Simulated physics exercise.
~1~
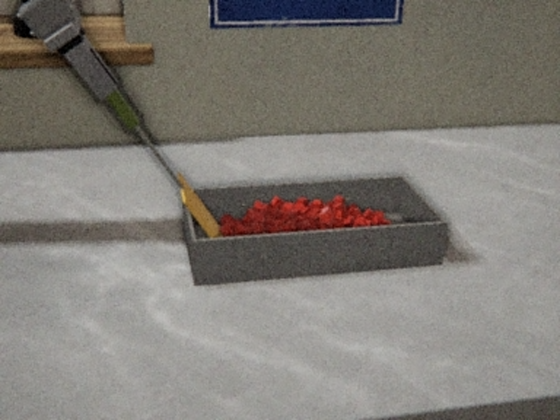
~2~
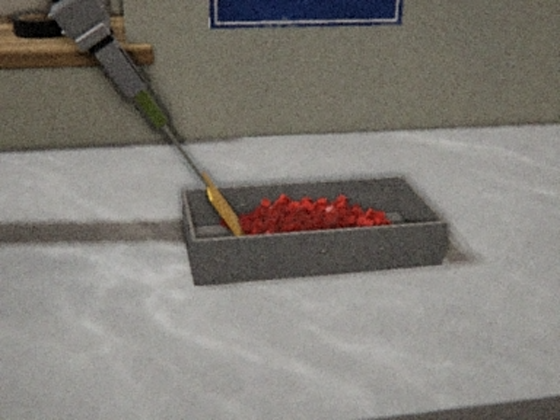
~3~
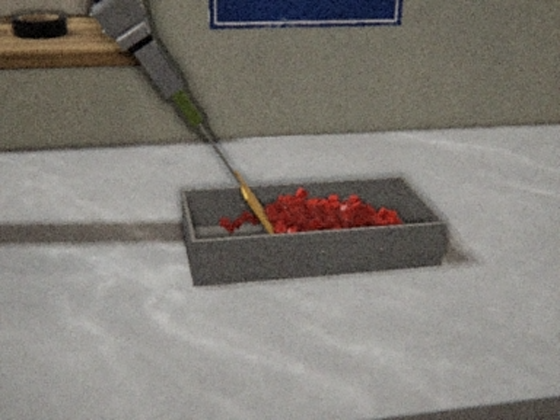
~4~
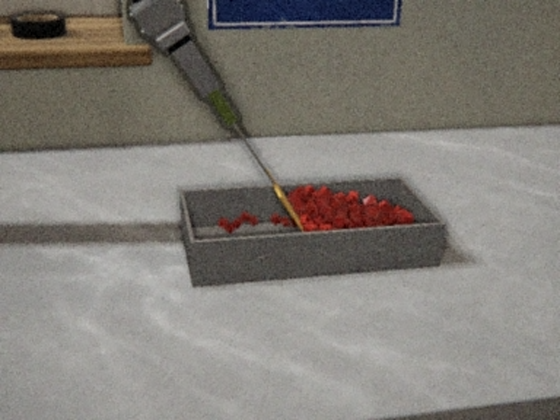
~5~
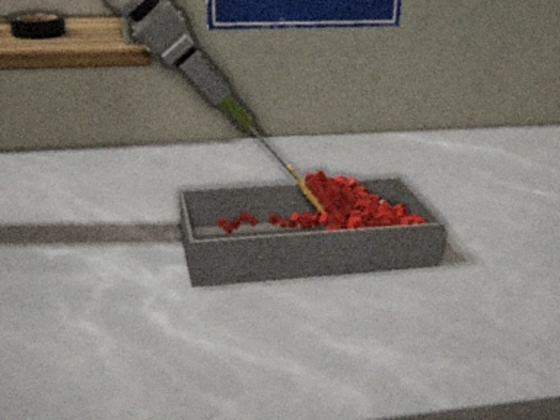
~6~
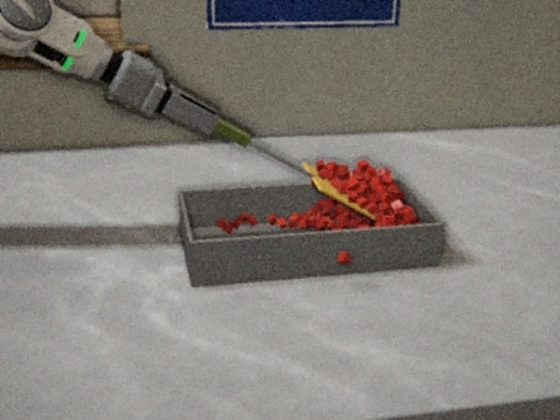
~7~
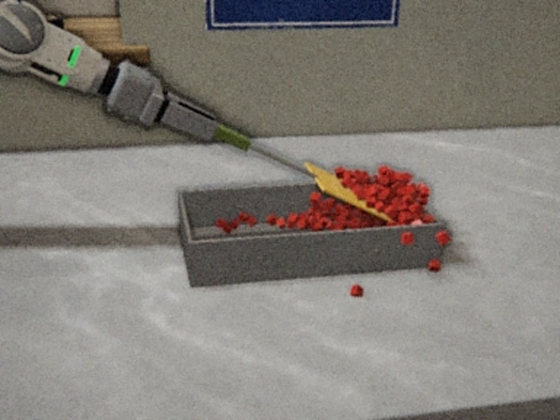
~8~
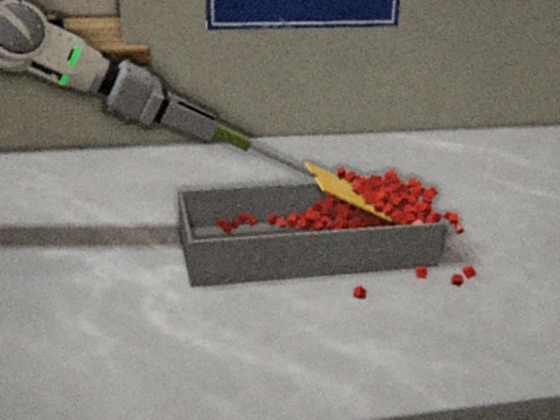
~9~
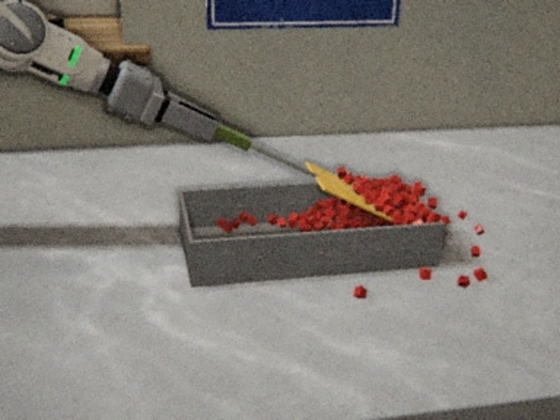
A robot arm reaches in from the upper left, holding a turner with a yellowish blade over a gray rectangular tin of small red cubes. The tin stands on a pale marbled table before a beige wall with a blue panel, seen from the front and slightly above. The blade sweeps right, pushing the cubes into a steep heap and leaving a few behind. It then lifts and tilts flatter, and cubes tumble over the front and right rims. The blade stops in the heap, with most cubes still inside and several scattered on the table.
